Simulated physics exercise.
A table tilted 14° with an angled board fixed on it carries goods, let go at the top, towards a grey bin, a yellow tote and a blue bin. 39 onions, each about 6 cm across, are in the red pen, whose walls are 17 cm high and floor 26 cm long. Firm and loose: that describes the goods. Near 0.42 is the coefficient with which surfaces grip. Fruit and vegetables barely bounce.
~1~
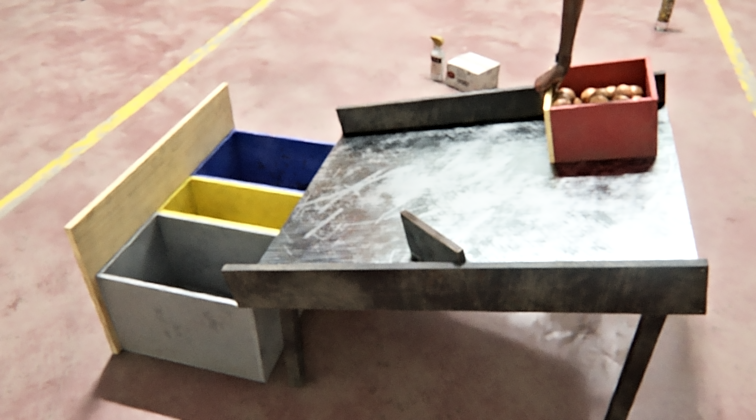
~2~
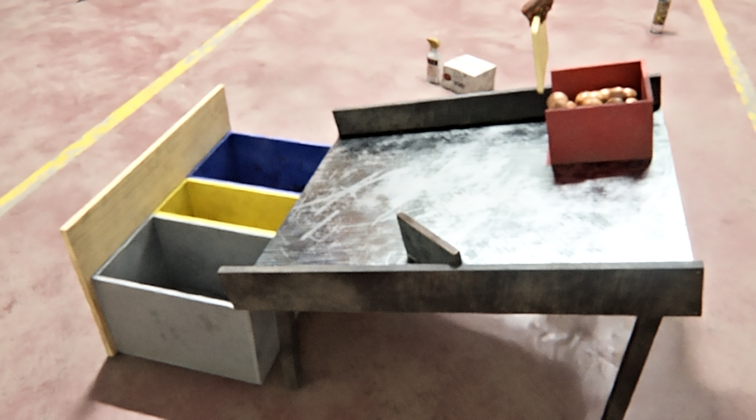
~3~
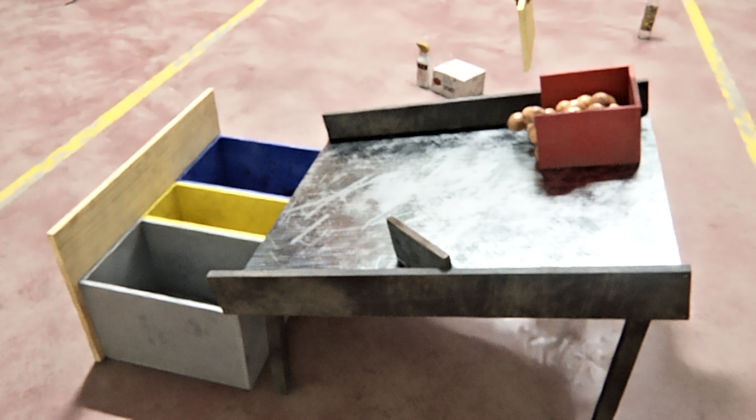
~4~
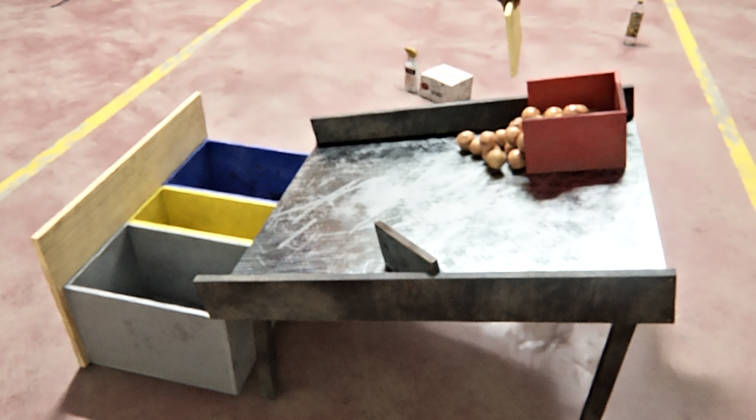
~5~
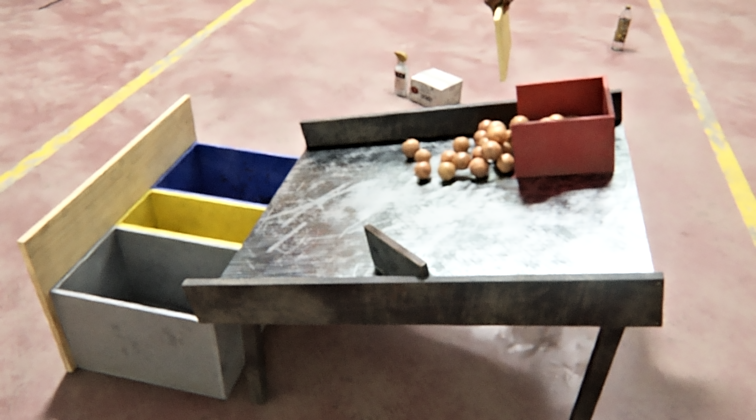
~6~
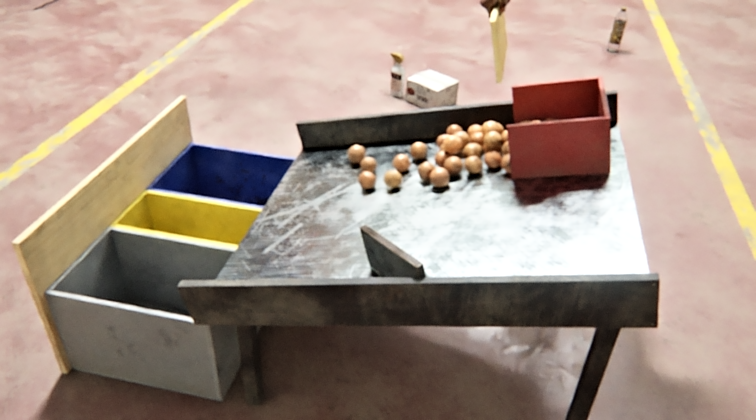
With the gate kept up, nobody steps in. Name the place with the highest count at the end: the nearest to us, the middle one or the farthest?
It's the far one, the blue bin.
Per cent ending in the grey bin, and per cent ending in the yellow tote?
Around 0 per cent and 15 per cent, in that order.
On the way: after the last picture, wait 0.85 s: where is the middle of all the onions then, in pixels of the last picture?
You'd find the load's middle at roughly (254, 177).
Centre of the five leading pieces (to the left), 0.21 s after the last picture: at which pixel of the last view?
They'd be centred about (298, 176) in the last picture.
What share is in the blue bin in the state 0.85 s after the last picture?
Share at that moment: About 35 %.
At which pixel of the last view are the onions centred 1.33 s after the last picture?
The middle lies close to (198, 233).
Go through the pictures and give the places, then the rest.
In the first frame (we follow the rim corner now nearest the camera), red pen at (652, 98); grey bin at (249, 306); nothing out yet.
The second frame shows red pen at (648, 101).
The third frame shows red pen at (635, 106); 3 out.
The fourth frame shows red pen at (621, 111); 12 out, the lowest onion at (466, 141).
The fifth frame shows red pen at (609, 116); 19 out, the lowest onion at (411, 149).
The sixth frame shows red pen at (605, 117); grey bin at (206, 322); 25 out, the lowest onion at (357, 154).
Then, 0.21 s after the last picture, 6 still in the red pen, 32 on the slope and 1 in the air.
Then, 0.48 s after the last picture, 2 in the yellow tote, 4 in the blue bin, 32 on the slope and 1 in the air.
Then, 0.85 s after the last picture, 3 in the yellow tote, 14 in the blue bin, 14 on the slope and 8 in the air.
Final count (1.33 s after the last picture), 6 in the yellow tote and 33 in the blue bin.
